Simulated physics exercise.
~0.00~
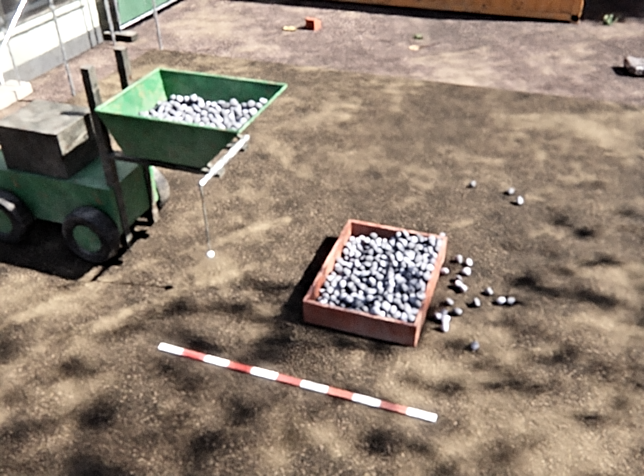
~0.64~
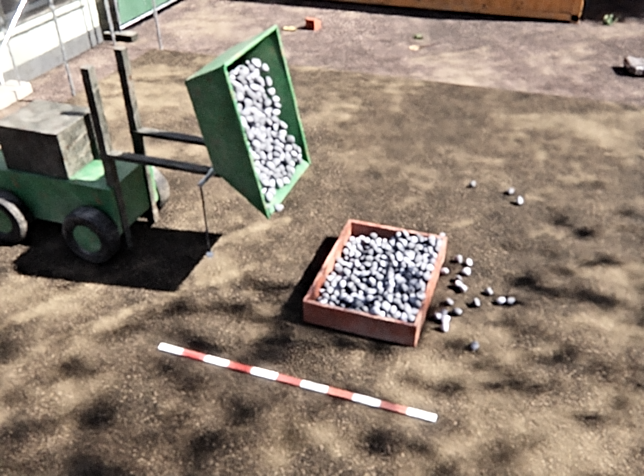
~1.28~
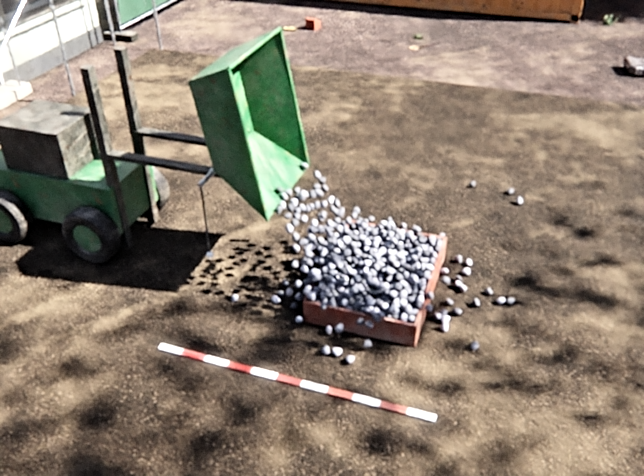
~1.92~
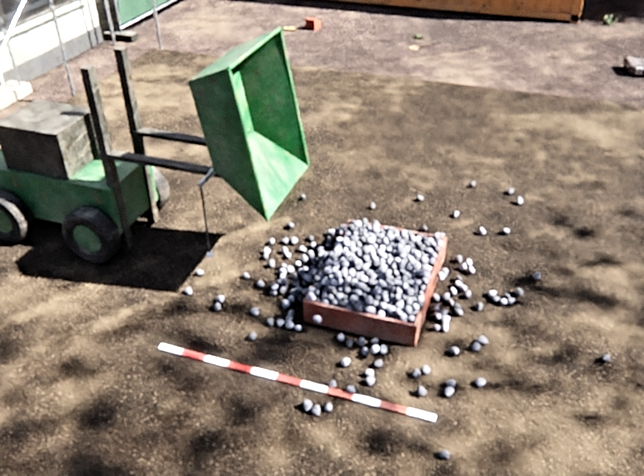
In a sunlit yard, a green forklift tips grey stones onto an already full bin, scattering some.
